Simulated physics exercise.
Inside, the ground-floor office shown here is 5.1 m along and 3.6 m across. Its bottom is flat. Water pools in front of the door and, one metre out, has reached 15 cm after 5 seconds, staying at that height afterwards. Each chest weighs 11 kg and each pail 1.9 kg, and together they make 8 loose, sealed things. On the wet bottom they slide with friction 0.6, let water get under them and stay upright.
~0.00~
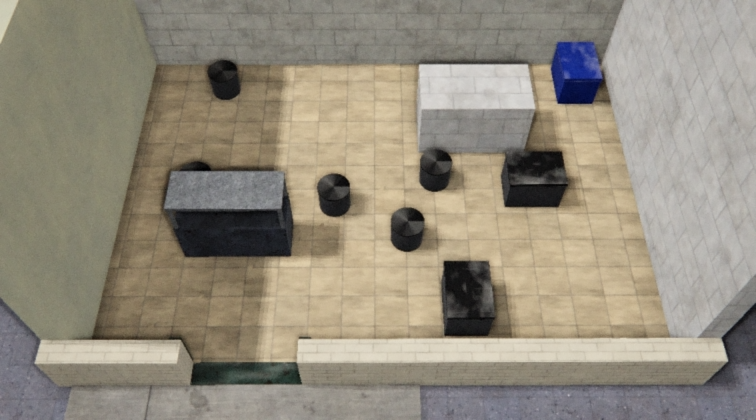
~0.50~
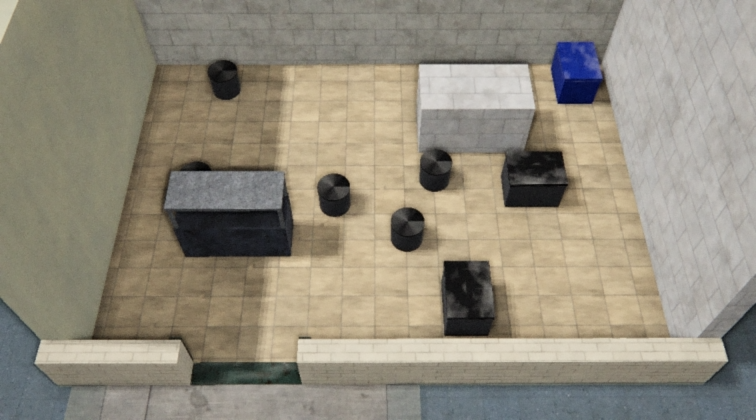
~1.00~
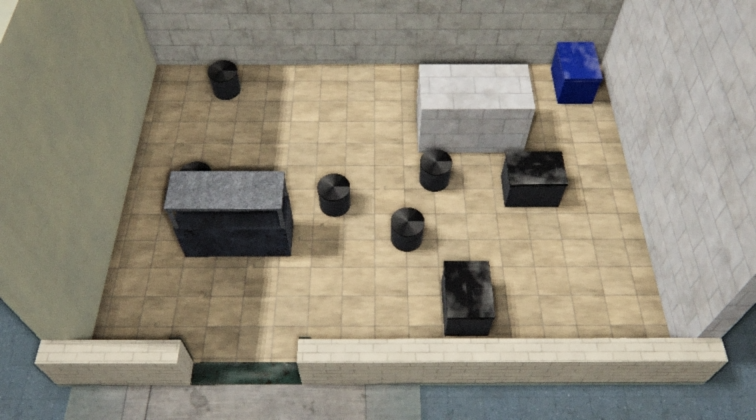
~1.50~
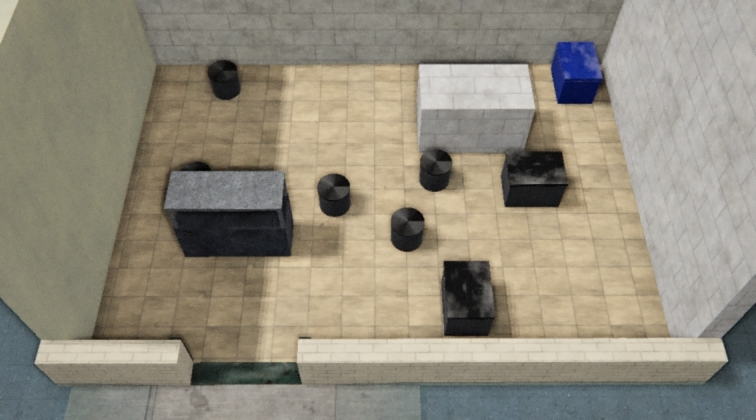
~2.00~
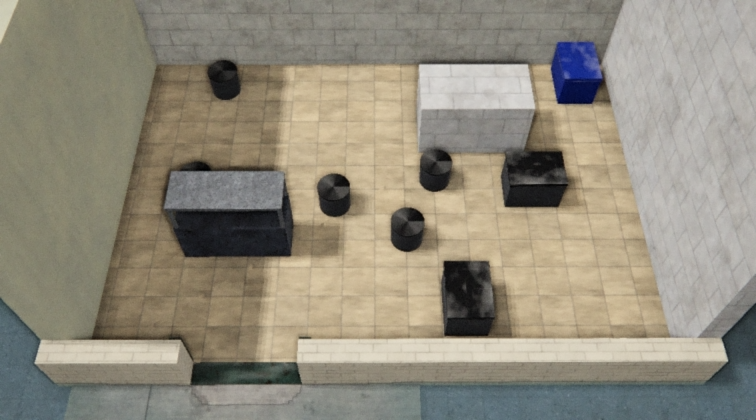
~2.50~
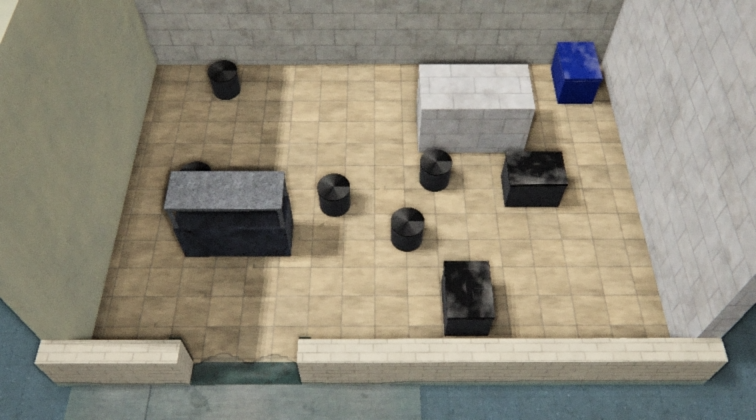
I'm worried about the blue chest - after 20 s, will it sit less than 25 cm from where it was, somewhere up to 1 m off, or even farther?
Somewhere up to 1 m off.
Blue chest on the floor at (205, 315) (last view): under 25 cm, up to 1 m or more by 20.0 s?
Outcome - it ends up well away.
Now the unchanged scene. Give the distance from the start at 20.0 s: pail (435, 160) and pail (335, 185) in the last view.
Respectively 150 and 200 centimetres.
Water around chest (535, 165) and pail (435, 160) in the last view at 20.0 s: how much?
I'd put it at 9 cm and 8 cm respectively.
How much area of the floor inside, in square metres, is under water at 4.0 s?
Roughly 1.5 m2.
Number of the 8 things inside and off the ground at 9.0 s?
Count at that moment: 1.
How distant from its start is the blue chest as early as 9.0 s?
Some 0 cm from the start.
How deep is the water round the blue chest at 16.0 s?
About 6 cm.
After 4.0 s the blue chest is near (580, 60), 0.0 m from its start, aground; 0 afloat.
After 9.0 s the blue chest is near (580, 60), 0.0 m from its start, aground; 1 afloat.
After 16.0 s the blue chest is near (567, 54), 0.1 m from its start, afloat; 8 afloat.
After 20.0 s the blue chest is near (572, 108), 0.7 m from its start, afloat; 8 afloat.
